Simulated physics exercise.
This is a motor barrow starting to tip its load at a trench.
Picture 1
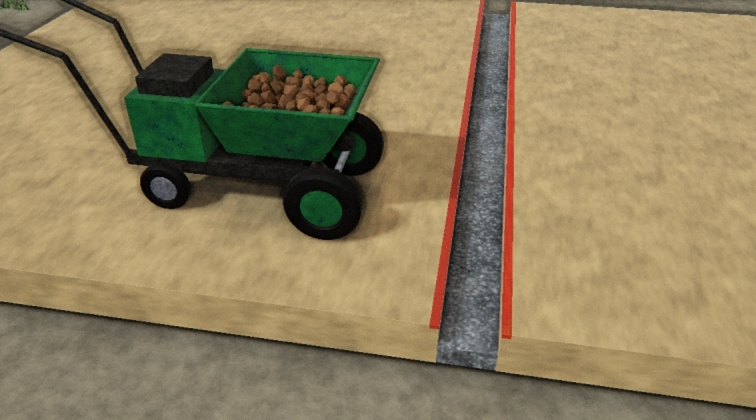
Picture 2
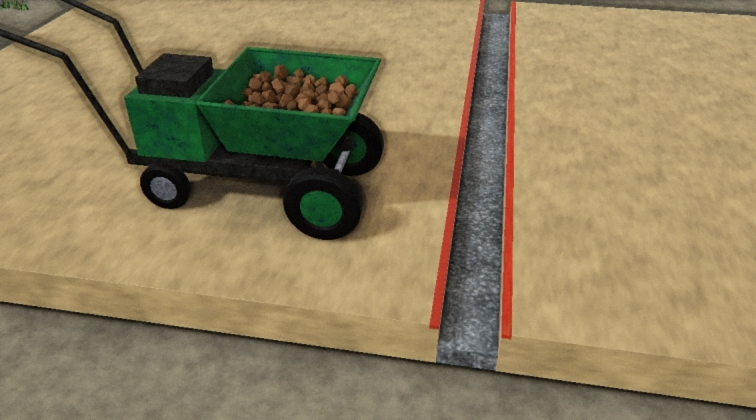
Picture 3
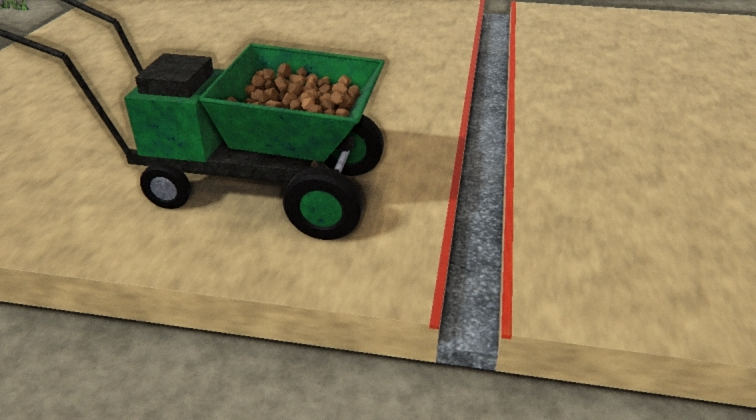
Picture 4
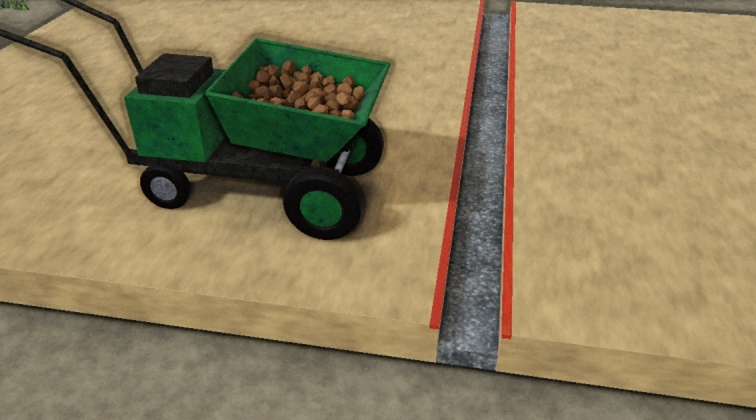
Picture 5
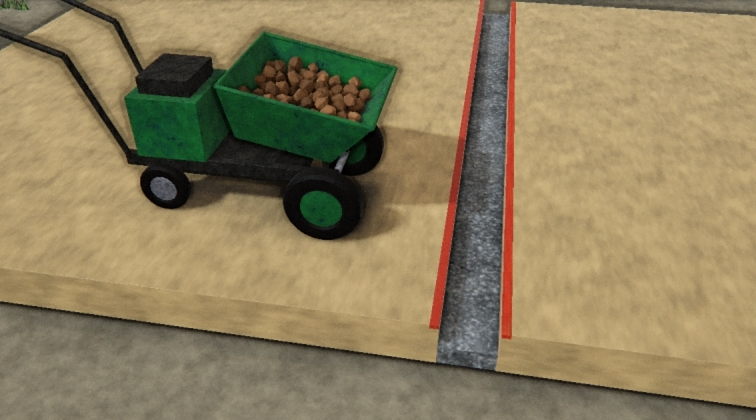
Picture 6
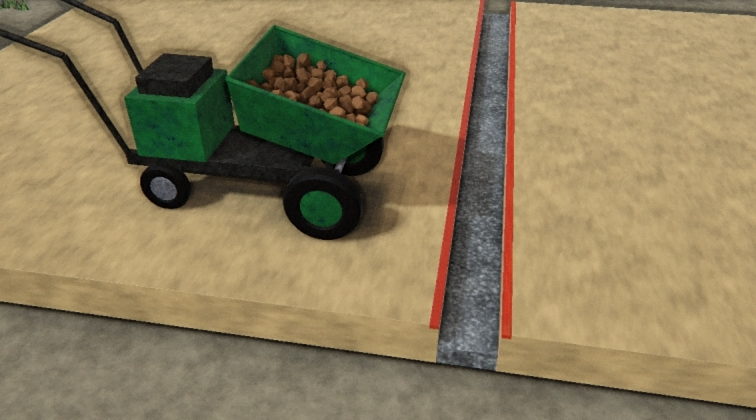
The green skip of a small motor barrow, heaped with brown clods, sits level at first beside a narrow, red-edged trench. It then tilts gradually toward the right, its back end rising away from the green box behind it, while the wheels stay still and the clods shift slightly inside.
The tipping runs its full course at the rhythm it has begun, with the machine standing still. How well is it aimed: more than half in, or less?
The trench takes over half.
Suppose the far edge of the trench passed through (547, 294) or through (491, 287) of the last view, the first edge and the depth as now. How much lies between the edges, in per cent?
First some 90, then 60 per cent.
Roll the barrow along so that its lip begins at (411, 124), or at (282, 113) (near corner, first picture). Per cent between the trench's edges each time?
Near 50 % and 10 %.
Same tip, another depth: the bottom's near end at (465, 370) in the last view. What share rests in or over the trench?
Roughly 90 in a hundred.
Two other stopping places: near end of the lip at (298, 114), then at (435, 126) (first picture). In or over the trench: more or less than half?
The first try: The smaller part. The second: Below a half.
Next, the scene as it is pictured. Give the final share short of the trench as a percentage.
Some 20 per cent.
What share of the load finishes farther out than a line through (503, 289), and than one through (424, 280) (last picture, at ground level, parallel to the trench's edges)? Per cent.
First some 0, then 90 per cent.
Soon after the last picture, skip tipped steeply; all in the skip.
A little later, skip tipped right over; most in the skip; a small part short of the trench; a small part in or heaped over the trench.
Later still, skip tipped right over; about a quarter in the skip; a small part short of the trench; about two thirds in or heaped over the trench; a stray few beyond it.
By the end, skip tipped right over; a small part in the skip; about a quarter short of the trench; most in or heaped over the trench; a stray few beyond it.
